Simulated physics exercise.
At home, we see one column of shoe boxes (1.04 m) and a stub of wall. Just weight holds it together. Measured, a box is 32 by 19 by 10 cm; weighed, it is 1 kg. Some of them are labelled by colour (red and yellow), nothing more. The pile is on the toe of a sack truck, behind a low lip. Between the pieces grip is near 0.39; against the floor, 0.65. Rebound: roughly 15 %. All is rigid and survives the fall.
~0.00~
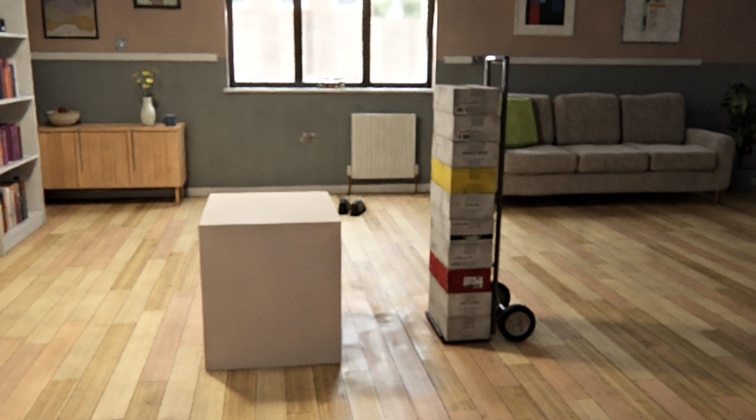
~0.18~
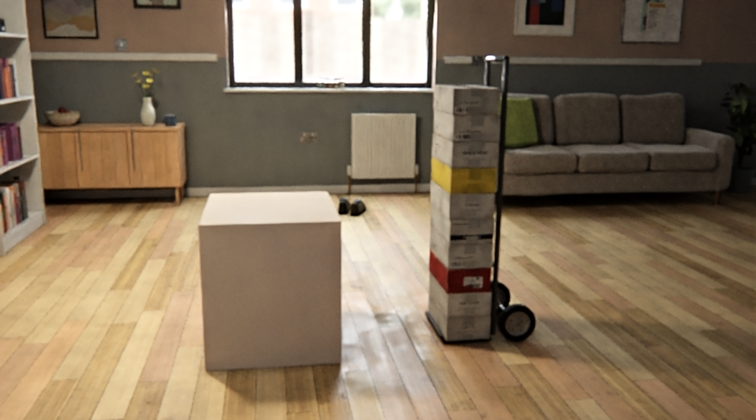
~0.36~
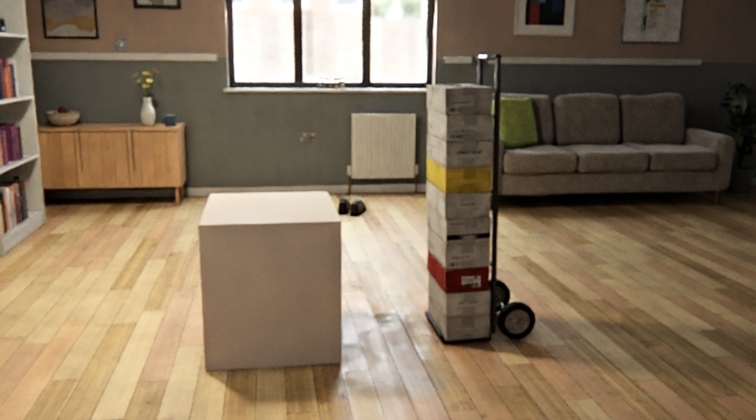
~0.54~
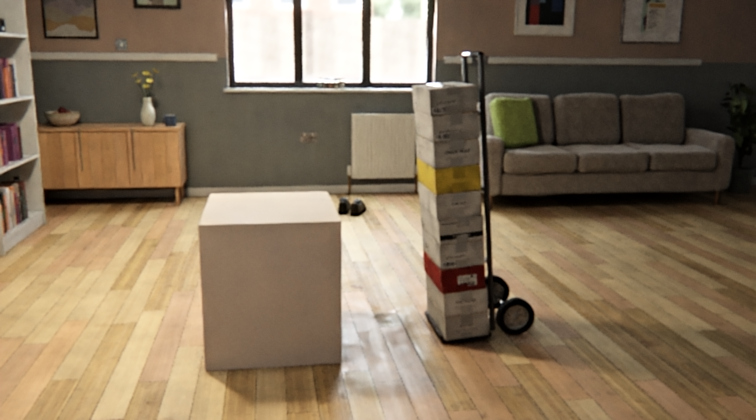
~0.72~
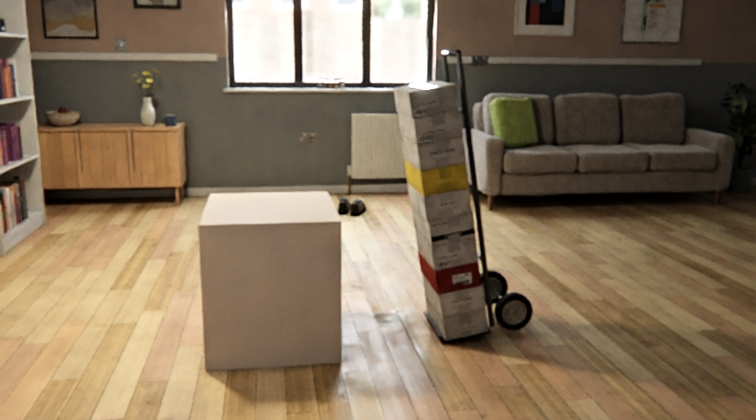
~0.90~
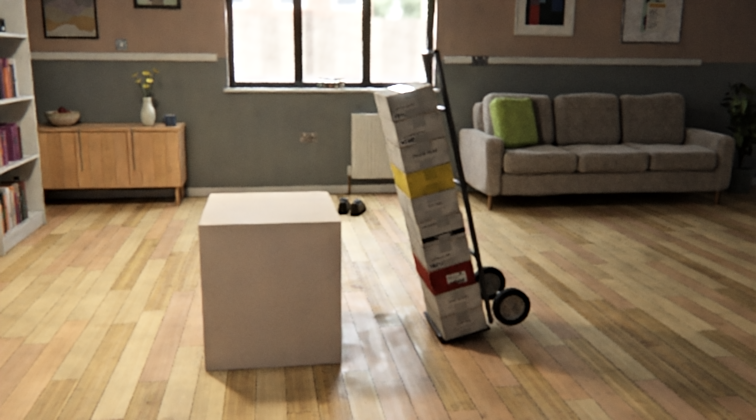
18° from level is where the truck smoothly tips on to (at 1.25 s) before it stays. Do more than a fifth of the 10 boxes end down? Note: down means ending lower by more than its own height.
Yes.
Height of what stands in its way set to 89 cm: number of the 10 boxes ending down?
Result - 0.
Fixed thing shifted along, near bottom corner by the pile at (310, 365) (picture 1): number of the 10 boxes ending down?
That comes to 6.
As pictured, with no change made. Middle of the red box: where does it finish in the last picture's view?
Around (407, 277).
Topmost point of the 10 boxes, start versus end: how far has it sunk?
Drop: Around 30 cm.
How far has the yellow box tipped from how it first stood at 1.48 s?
Near 40 degrees from how it began.
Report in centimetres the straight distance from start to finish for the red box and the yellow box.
Well, the red finishes 25 cm from where it began, while the yellow finishes 45 cm from its start.
By 1.16 s, none of the 10 boxes down, 10 disturbed; yellow box tilted 26°; red box tilted 26°.
By 1.48 s, 4 of the 10 boxes down; red box tilted 42°; yellow box tilted 40°, 8 cm lower.
When it is over (3.3 s), 4 of the 10 boxes down; red box tilted 42°; yellow box tilted 40°, 8 cm lower. That is 40 per cent. In pixels of the last frame, middles, red box near (407, 277), yellow box near (356, 196).
